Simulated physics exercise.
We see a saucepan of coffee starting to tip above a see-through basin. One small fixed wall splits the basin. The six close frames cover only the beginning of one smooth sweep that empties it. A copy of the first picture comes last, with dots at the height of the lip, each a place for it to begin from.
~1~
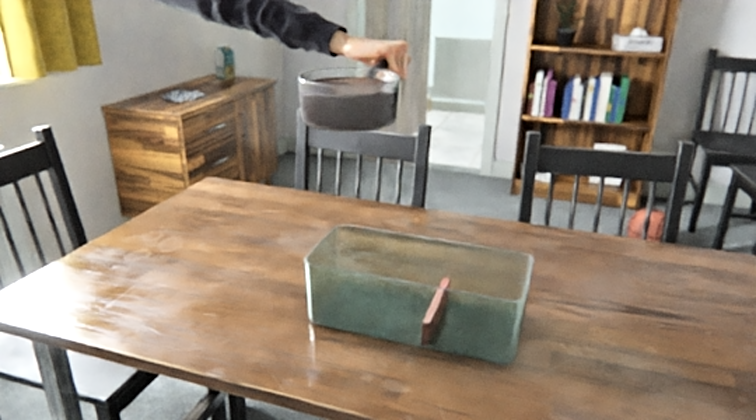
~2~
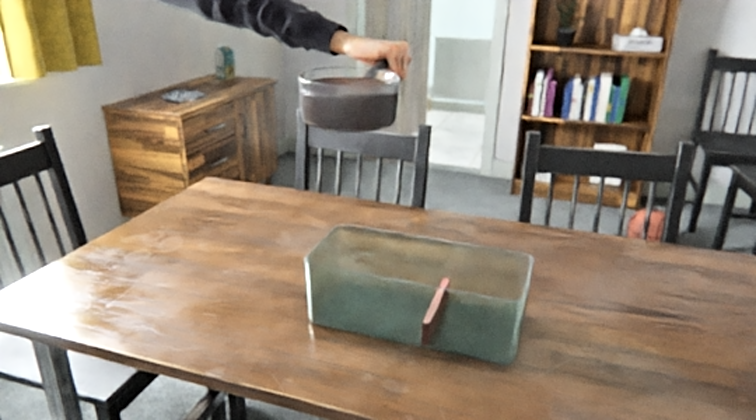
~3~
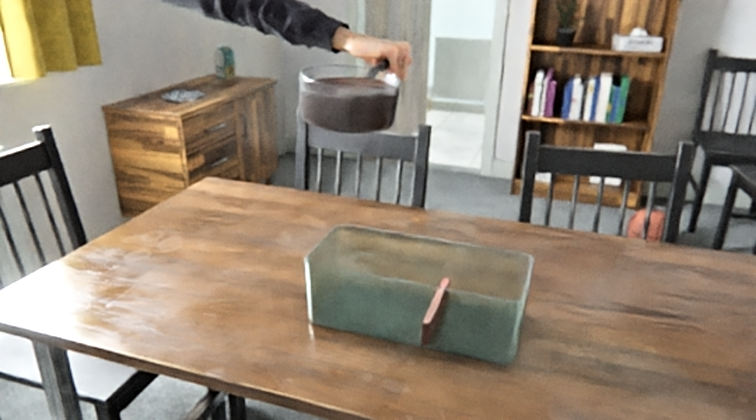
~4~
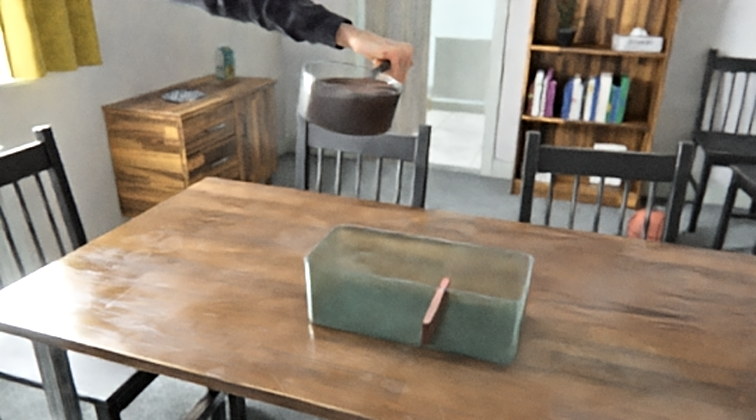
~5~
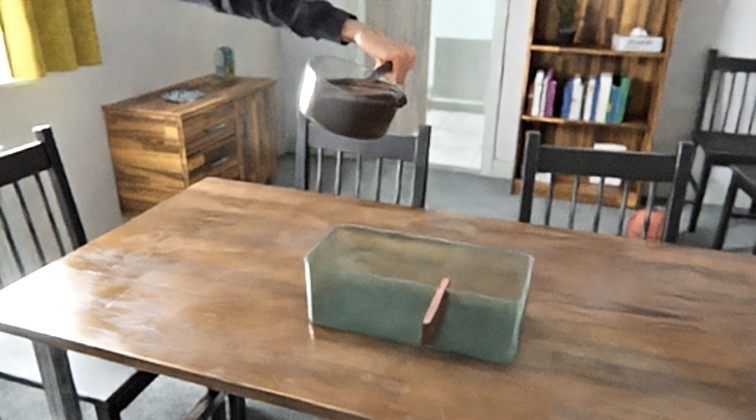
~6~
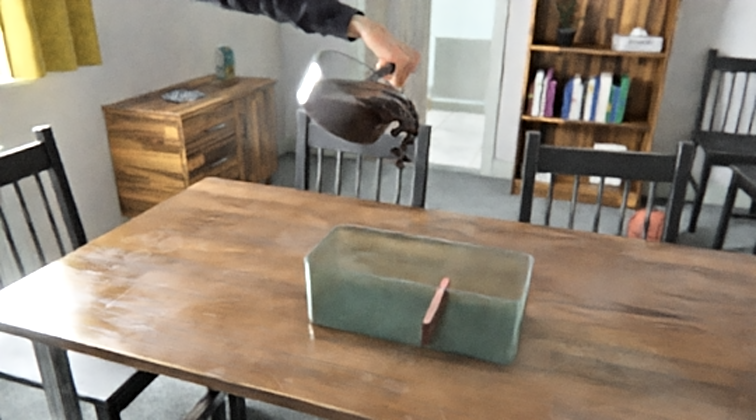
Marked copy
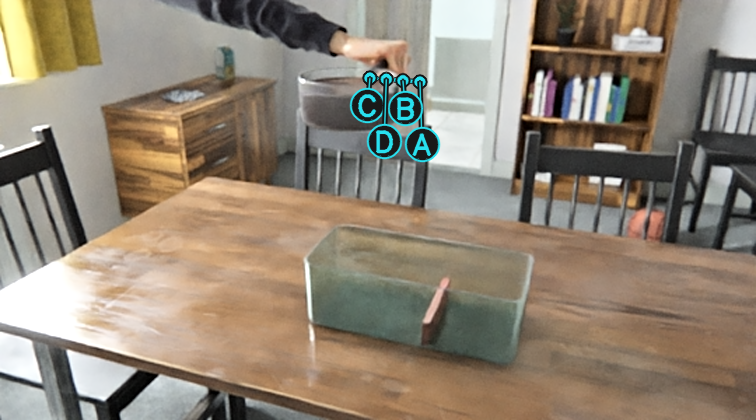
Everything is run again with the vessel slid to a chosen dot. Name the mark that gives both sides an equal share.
Take D.
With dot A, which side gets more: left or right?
The right side.
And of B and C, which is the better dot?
Here it is dot B.
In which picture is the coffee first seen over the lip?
Picture 5.
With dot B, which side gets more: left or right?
The right one.
On the marked copy, A at (419, 81); B at (402, 80); C at (369, 77); D at (386, 79).
With A, about 21 % ends left of the wall and 77 % right of it.
With B, about 33 % ends left of the wall and 65 % right of it.
With C, about 76 % ends left of the wall and 22 % right of it; 3 % is lost outside.
With D, about 49 % ends left of the wall and 48 % right of it.
